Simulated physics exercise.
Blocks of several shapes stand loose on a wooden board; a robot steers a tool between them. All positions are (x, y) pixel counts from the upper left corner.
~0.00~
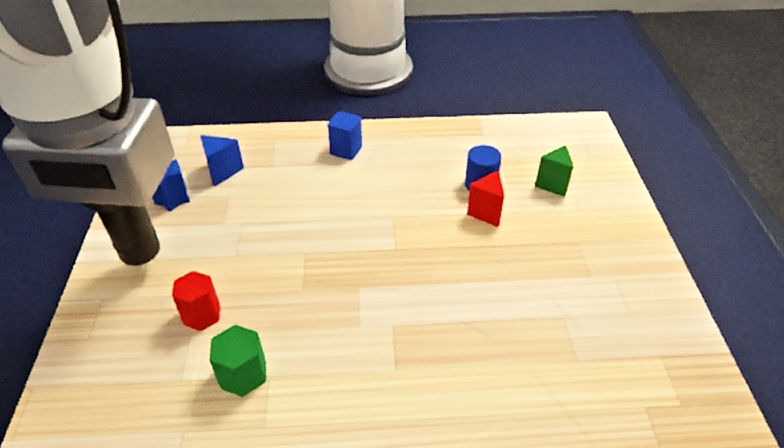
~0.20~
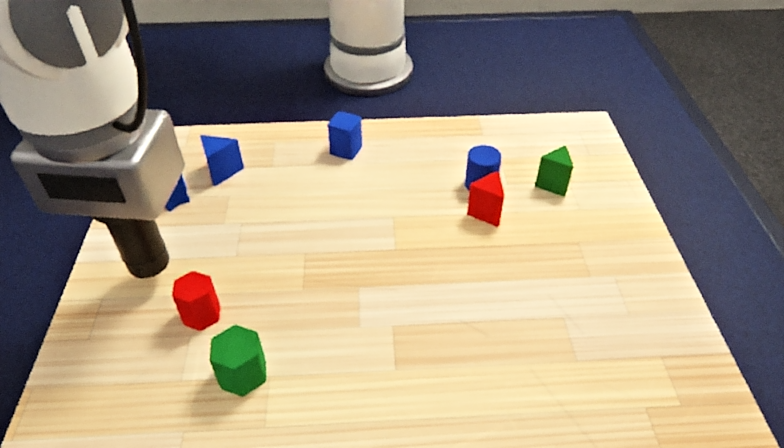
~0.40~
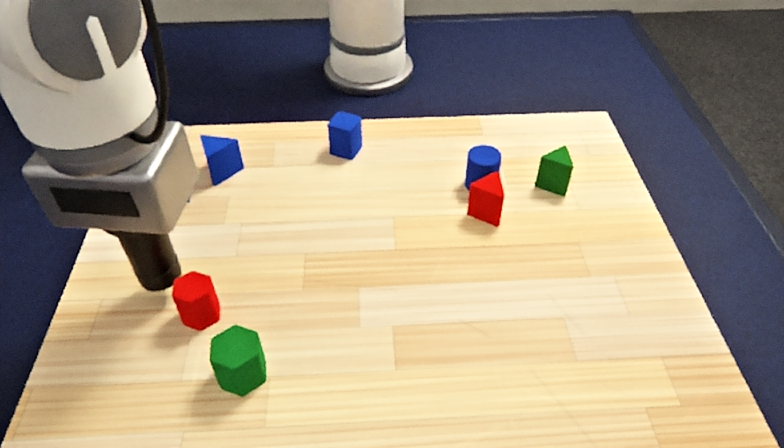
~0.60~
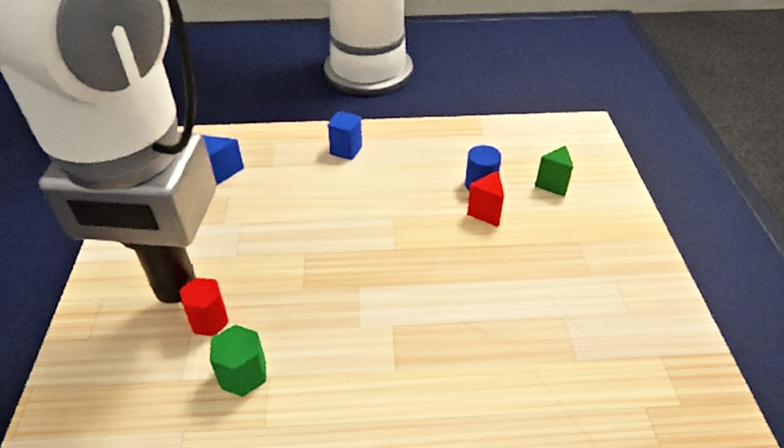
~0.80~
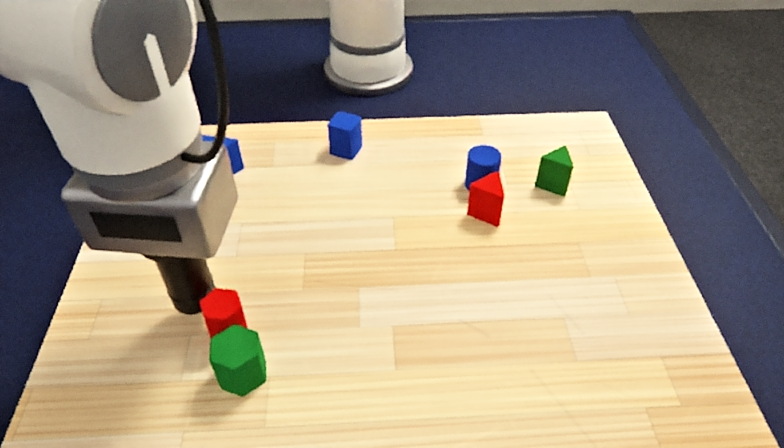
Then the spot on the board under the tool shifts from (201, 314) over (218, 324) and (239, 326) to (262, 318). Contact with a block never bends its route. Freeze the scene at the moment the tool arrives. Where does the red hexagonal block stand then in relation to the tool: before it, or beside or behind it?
In the end it is beside or behind the tool.
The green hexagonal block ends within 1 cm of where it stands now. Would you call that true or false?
That is false.
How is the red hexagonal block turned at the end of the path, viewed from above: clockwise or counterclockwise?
In a top view, it turns clockwise.
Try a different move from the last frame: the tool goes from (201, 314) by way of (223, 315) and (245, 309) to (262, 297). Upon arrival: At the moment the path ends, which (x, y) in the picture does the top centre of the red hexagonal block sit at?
At (252, 309).
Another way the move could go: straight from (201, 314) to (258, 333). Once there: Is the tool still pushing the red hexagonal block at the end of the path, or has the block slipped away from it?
It is still there in front.
On the path given first. Halfway along, tool (224, 312); red hexagonal block (252, 315); green hexagonal block (243, 352), turned 35° clockwise.
At the end, tool (258, 303); red hexagonal block (273, 317), turned 25° clockwise; green hexagonal block (245, 353), turned 45° clockwise.
